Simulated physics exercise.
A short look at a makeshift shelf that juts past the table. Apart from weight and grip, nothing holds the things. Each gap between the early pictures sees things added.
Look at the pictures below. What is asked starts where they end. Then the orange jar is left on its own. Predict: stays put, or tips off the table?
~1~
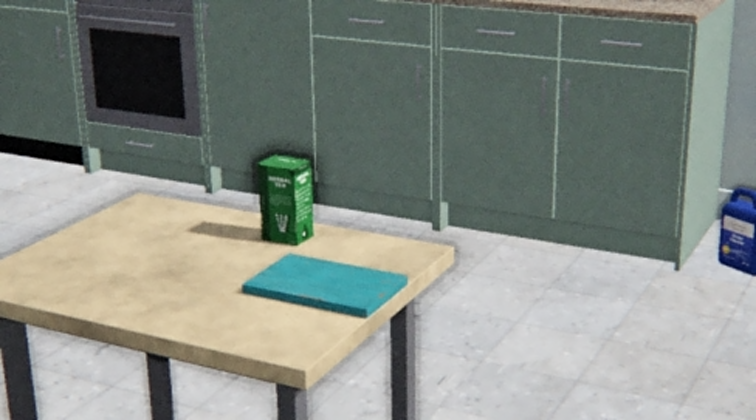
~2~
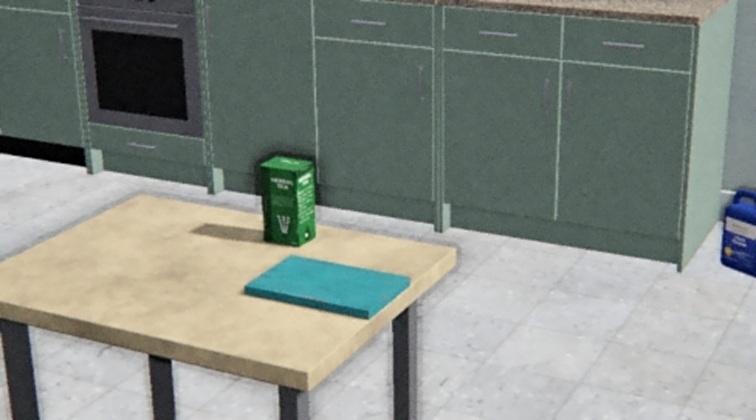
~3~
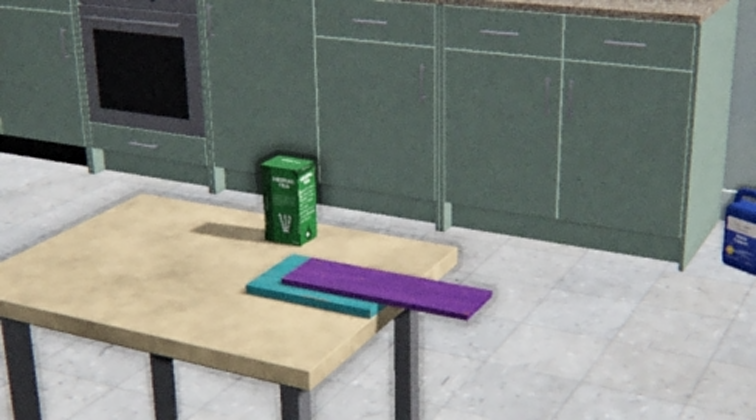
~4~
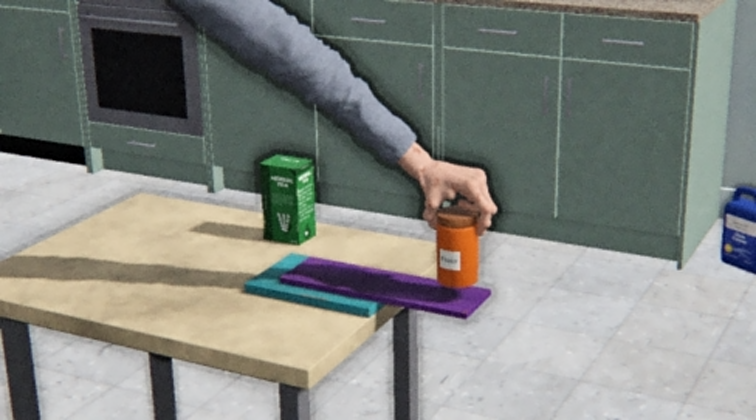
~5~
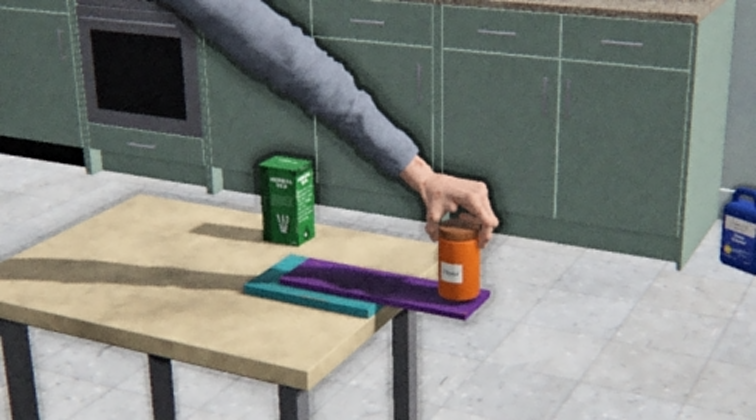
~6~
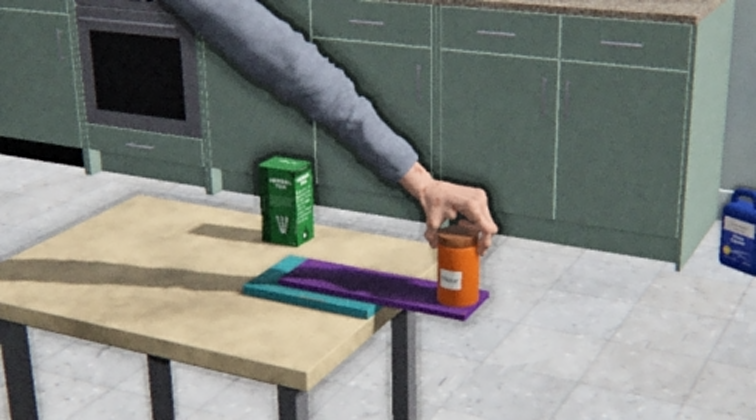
After that, it's off the table before long.
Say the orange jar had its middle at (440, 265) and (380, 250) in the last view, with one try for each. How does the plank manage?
So, first go it tumbles down, second go it stays in place.
Then, 0.40 s past the last view, orange jar now down on the floor or falling; purple plank on its side.
Then, 0.60 s past the last view, purple plank now down on the floor or falling.
Then, 0.90 s past the last view, things are still on the move.
Finally, down on the floor or falling, orange jar and purple plank; the other 2 still in place. The plank tips off the edge.
